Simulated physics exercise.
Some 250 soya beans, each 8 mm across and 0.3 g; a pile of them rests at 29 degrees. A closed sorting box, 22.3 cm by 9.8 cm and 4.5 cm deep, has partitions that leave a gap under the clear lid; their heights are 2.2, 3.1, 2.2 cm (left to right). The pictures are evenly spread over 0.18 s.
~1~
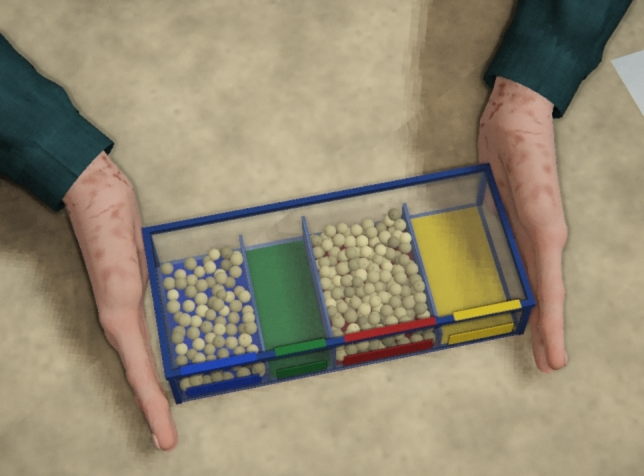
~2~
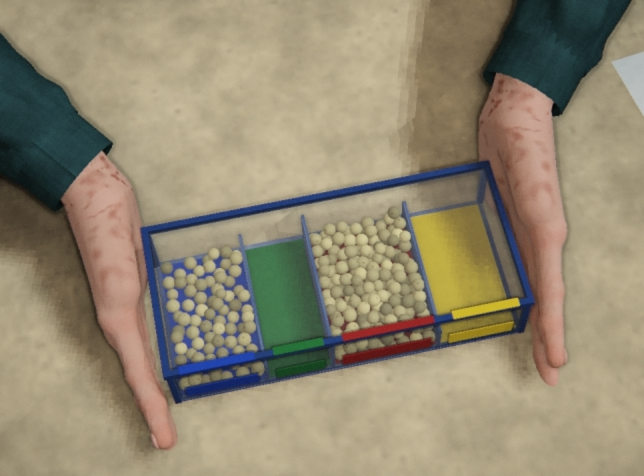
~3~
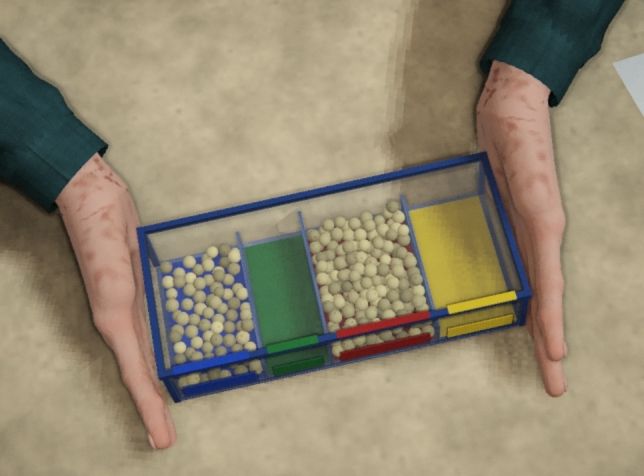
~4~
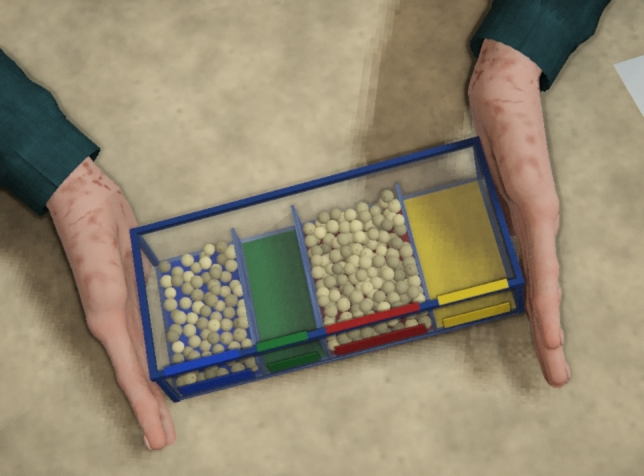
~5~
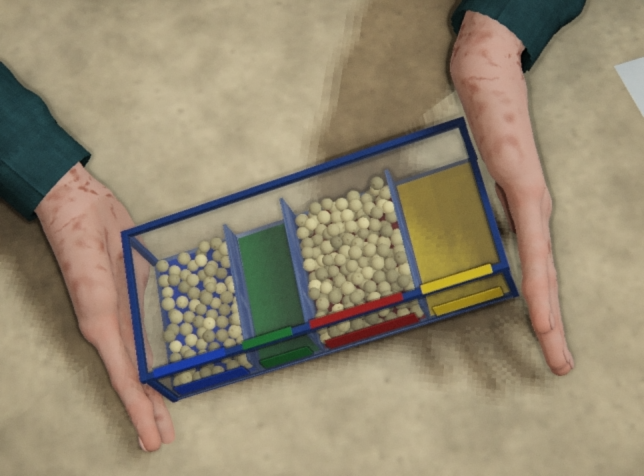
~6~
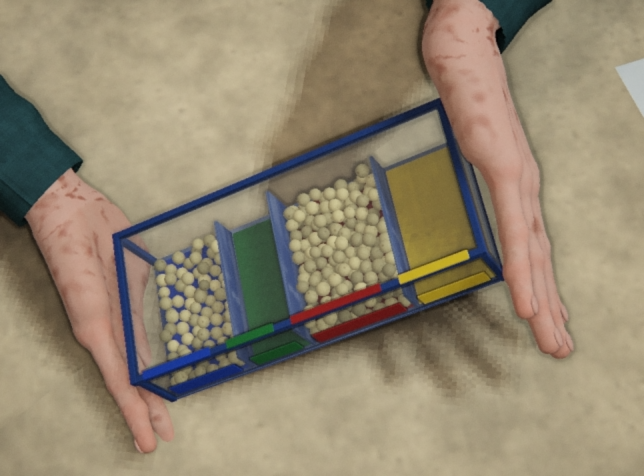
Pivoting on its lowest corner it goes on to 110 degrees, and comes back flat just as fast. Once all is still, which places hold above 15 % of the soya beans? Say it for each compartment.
Red over, blue over, green under, yellow under.
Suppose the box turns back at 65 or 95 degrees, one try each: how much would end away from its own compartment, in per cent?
About 15 and 10 per cent.
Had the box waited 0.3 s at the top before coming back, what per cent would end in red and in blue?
Red 50, blue 45.
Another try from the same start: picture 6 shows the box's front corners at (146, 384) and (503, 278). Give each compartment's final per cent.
Red 50, blue 45, green 5, yellow 0.
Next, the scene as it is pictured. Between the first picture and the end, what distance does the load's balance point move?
Some 2.5 cm.
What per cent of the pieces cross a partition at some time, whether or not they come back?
Some 20 per cent.
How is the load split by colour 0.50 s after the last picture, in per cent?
Red 55, blue 40, green 5, yellow 0.
Then, 0.50 s after the last picture, tilt 109 degrees; red 55 %, blue 40 %, green 5 %.
Then, 0.84 s after the last picture, tilt 46 degrees; red 55 %, blue 45 %.
Then, 1.27 s after the last picture, tilt 0 degrees; red 50 %, blue 45 %, green 5 %.
In the end, red 50 %, blue 45 %, green 5 %, yellow 0 %.
